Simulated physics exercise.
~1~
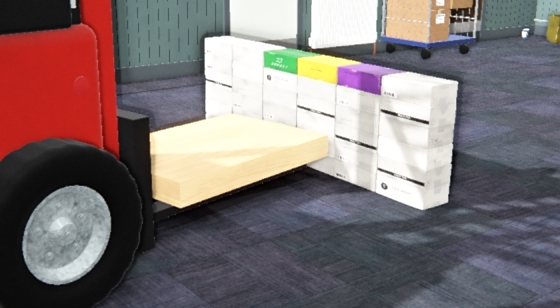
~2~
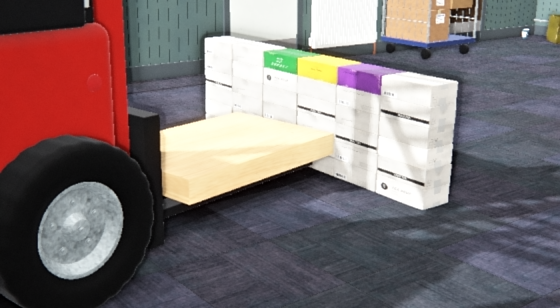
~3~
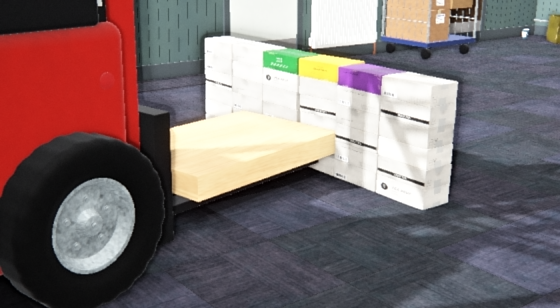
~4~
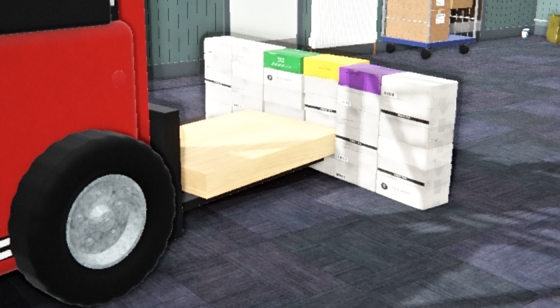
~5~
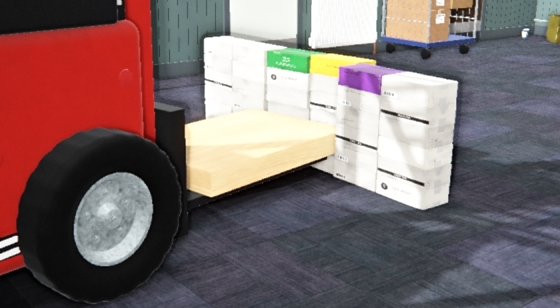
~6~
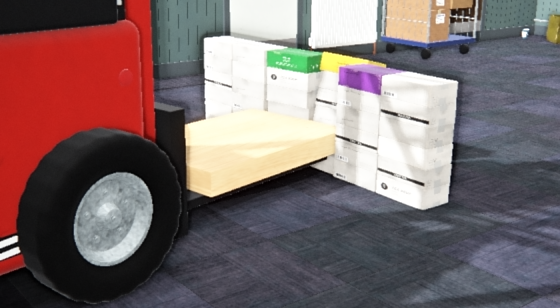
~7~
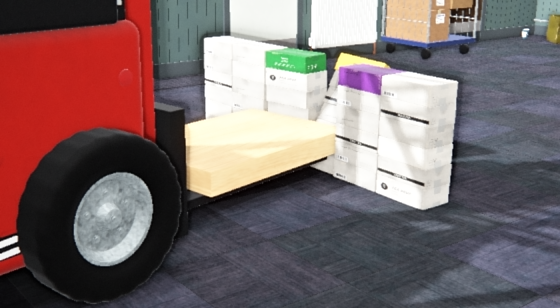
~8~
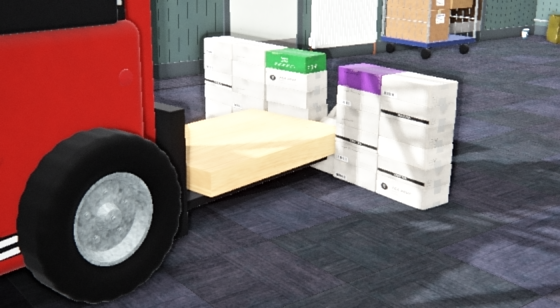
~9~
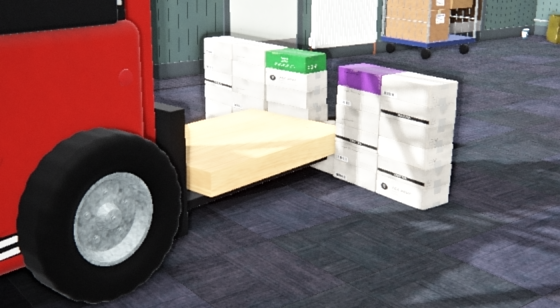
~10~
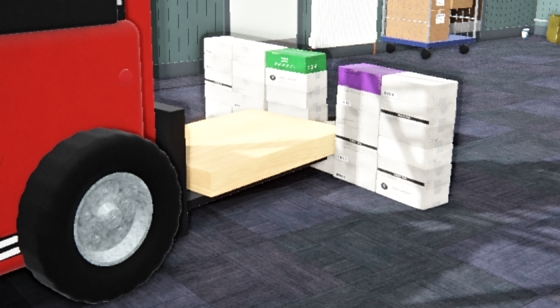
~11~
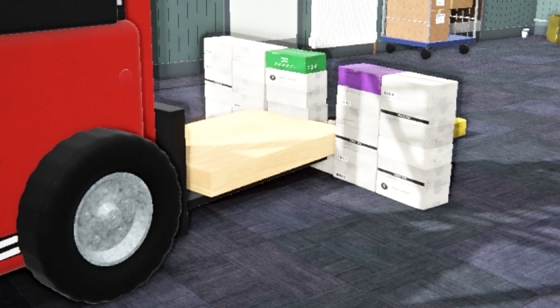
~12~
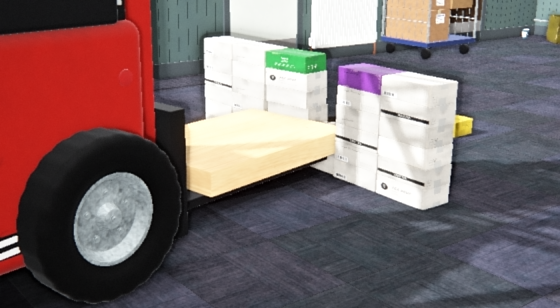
A red forklift rolled right and pushed a pale case into a wall of white boxes, then stopped as the yellow box tipped away behind and landed on the floor, while the green and purple ones stayed up beside the gap.
